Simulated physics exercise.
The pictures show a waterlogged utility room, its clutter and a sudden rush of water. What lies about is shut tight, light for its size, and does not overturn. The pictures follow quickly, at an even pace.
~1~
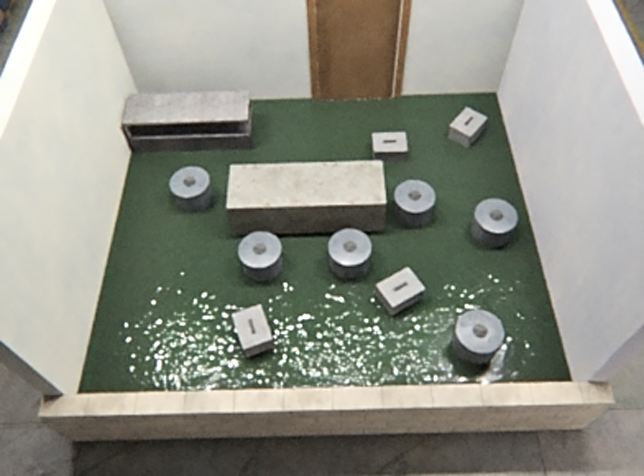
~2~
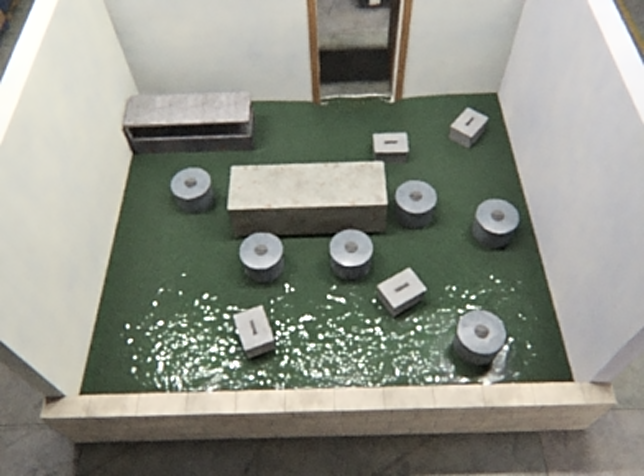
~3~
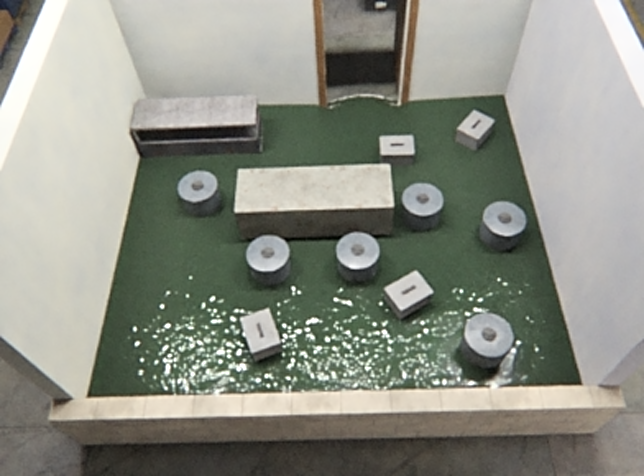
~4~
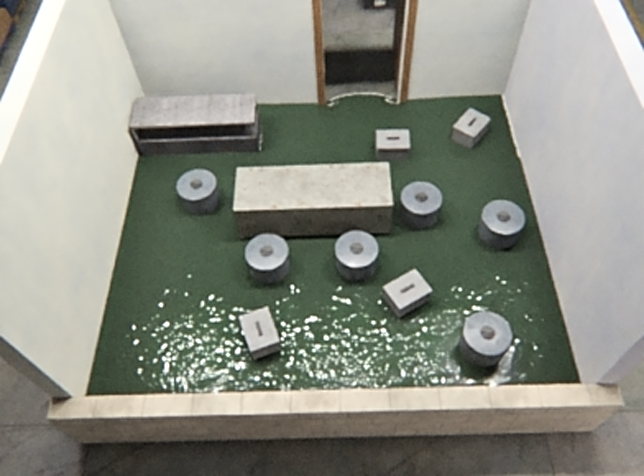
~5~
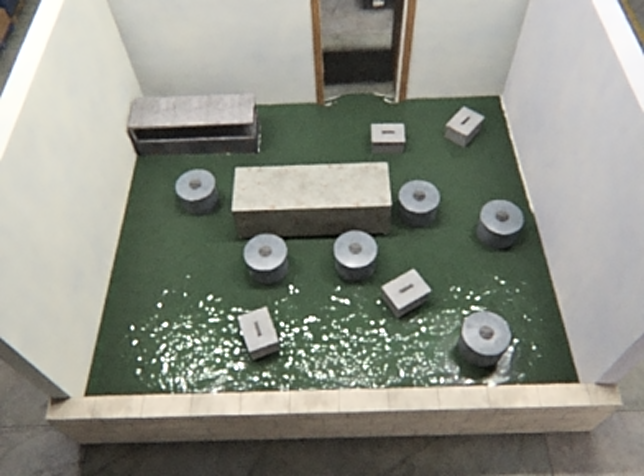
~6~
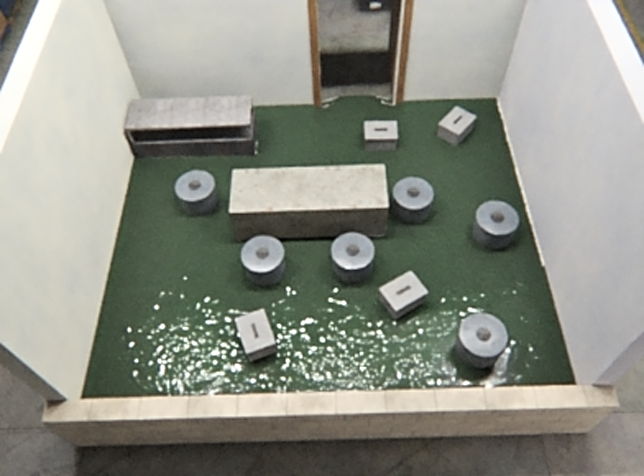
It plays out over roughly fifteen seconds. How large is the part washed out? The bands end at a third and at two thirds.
It is one to two thirds.
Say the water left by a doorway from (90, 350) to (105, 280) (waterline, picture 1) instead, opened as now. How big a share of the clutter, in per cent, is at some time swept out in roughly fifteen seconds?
Roughly 30 per cent.
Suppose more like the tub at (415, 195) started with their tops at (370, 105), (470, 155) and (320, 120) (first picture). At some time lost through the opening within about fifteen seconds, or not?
In turn: Carried outside, carried outside, through.
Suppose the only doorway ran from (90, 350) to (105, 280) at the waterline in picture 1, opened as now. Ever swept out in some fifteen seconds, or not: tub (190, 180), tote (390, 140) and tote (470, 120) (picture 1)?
As listed: Gone, stays, stays.
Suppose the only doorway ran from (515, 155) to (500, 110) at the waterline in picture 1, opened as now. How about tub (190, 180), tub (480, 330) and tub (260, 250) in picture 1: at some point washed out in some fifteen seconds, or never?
As listed: Left behind, kept in, stays.
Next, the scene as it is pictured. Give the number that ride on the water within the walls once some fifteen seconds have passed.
The number is 5.
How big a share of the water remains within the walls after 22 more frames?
Some 68 per cent.
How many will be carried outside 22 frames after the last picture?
4 of them.
A moment on, 0 of 10 are out; 10 afloat.
Next, 2 of 10 are out; 8 afloat.
Later, 4 of 10 are out; 6 afloat.
In the end, 5 of 10 are out; 5 afloat.
